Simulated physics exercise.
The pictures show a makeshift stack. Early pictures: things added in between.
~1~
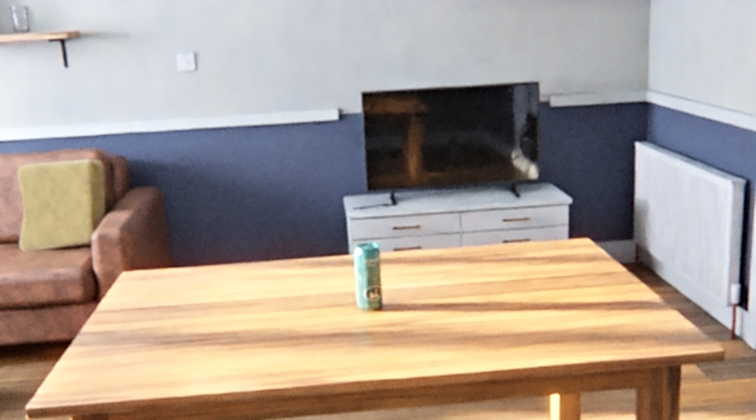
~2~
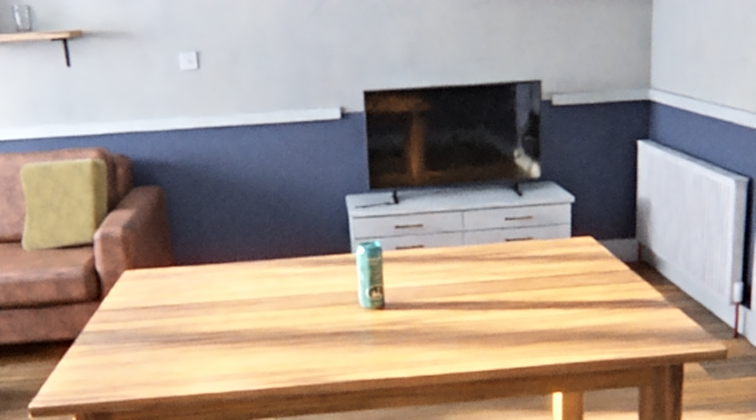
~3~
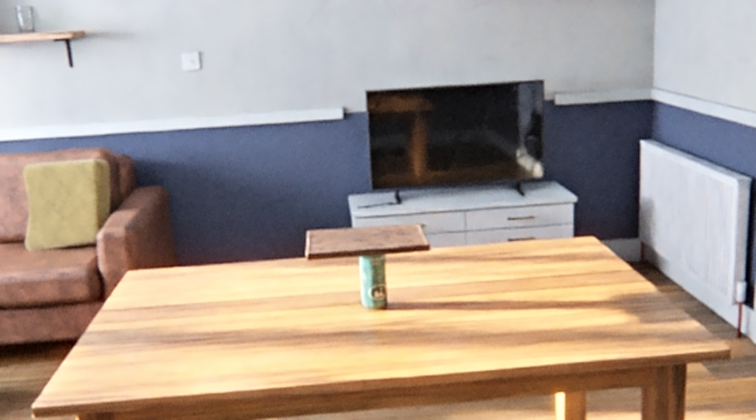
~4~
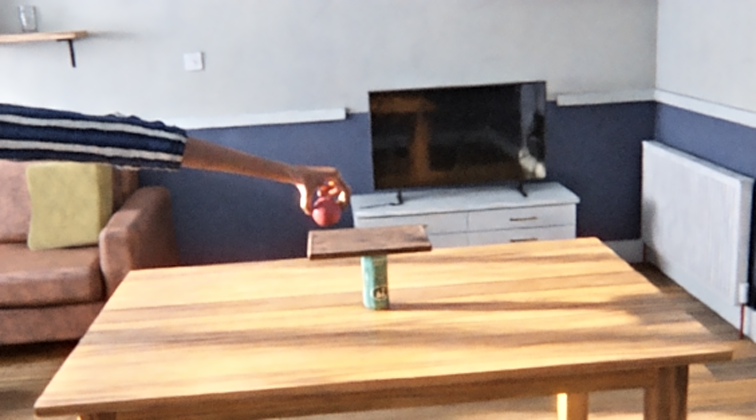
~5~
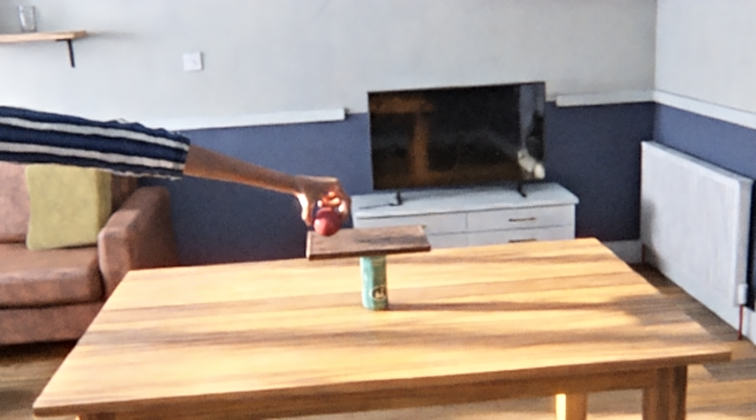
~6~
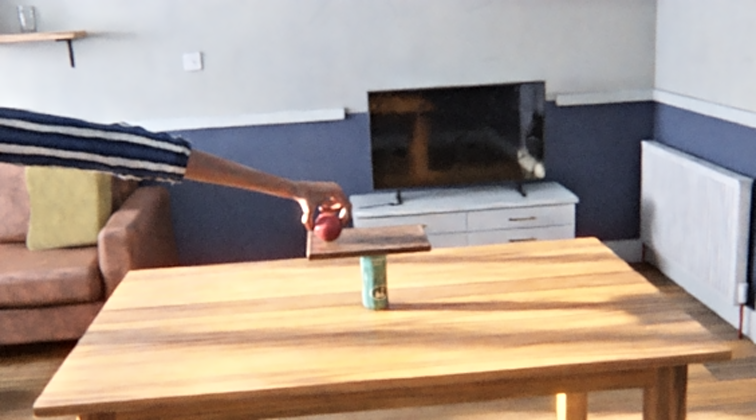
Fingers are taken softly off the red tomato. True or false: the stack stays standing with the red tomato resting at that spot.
False.
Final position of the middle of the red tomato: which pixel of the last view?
End position: Approximately (299, 302).
Then, 0.70 s after the last picture, red tomato now fallen; brown lid tipped 51° from how it was.
Then, 0.80 s after the last picture, brown lid tipped 67° from how it was.
At rest, fallen, red tomato; tipped over in the stack, brown lid; turquoise can in place. Seen from the same camera at the end, red tomato near (299, 302). The stack comes apart.
